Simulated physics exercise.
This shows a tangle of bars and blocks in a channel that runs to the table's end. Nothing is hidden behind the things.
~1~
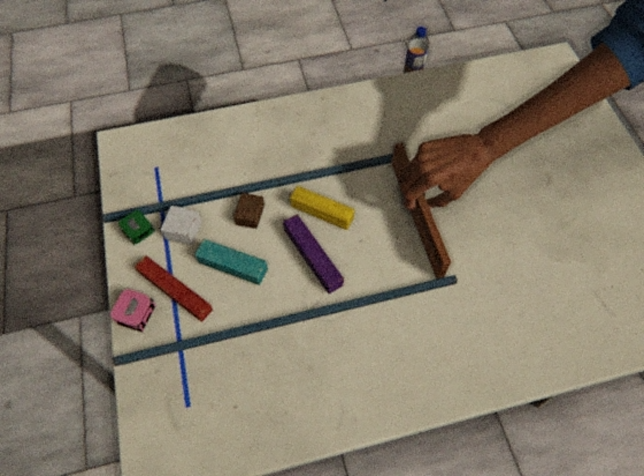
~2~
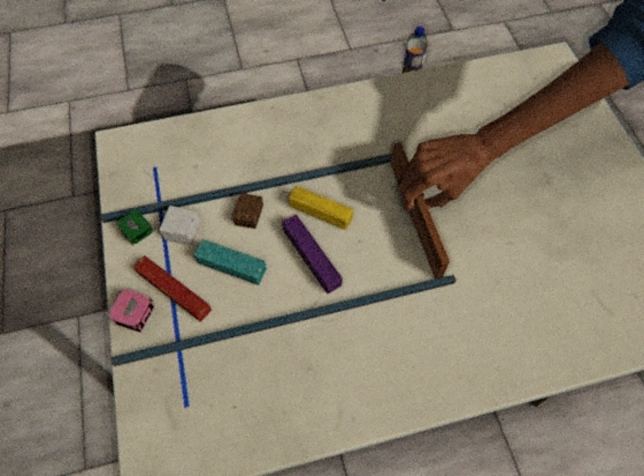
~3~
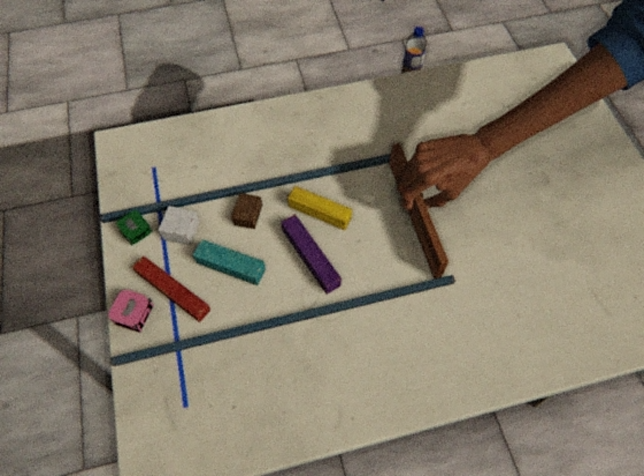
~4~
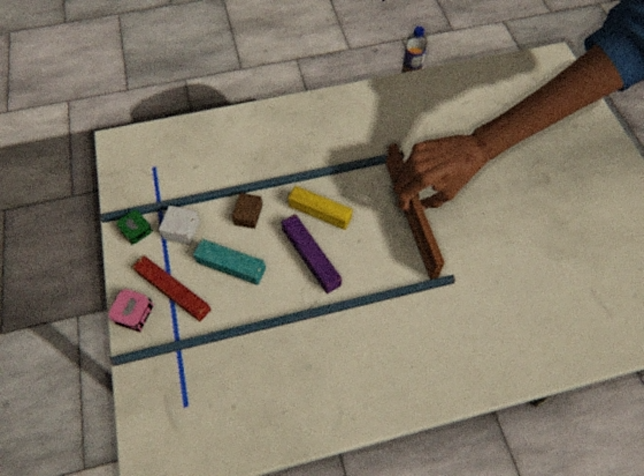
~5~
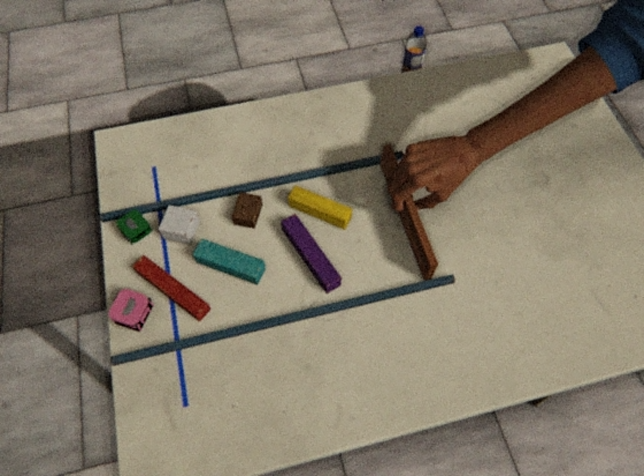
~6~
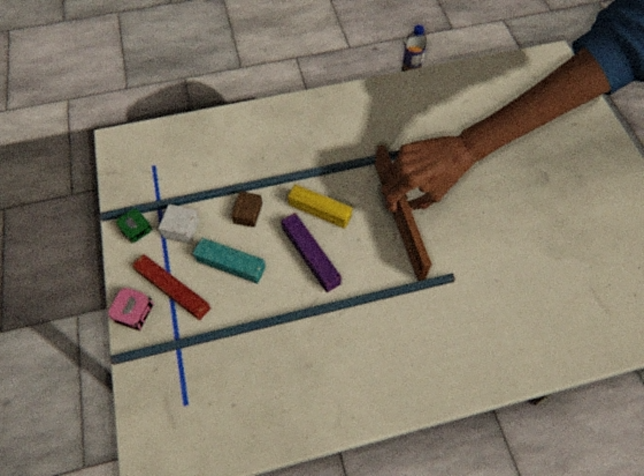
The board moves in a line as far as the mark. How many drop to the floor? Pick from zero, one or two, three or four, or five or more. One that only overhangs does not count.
In the end the number that fall off is one or two.
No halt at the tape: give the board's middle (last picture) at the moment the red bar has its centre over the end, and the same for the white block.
For the red bar at (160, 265), for the white block at (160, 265).
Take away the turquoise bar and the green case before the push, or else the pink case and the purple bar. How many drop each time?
It would be 0 and 1.
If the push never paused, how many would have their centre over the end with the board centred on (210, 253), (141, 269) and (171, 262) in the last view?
Past the end: 0, 5 and 2.
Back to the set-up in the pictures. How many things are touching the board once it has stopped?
The number is 2.
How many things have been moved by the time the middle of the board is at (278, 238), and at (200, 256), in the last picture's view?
By then 4, and 8.
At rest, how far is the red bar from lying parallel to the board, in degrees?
Some 15 degrees.
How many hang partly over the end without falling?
Overhanging: 2.
A little later, none off yet; pink case at rest near (131, 309); green case at rest near (135, 227); red bar at rest near (171, 287).
Next, none off yet; pink case shifted a little near (120, 314); green case shifted about its own width near (112, 231); red bar shifted a little near (148, 297).
When it is over, the number that fall off is one or two; down, green case and pink case.
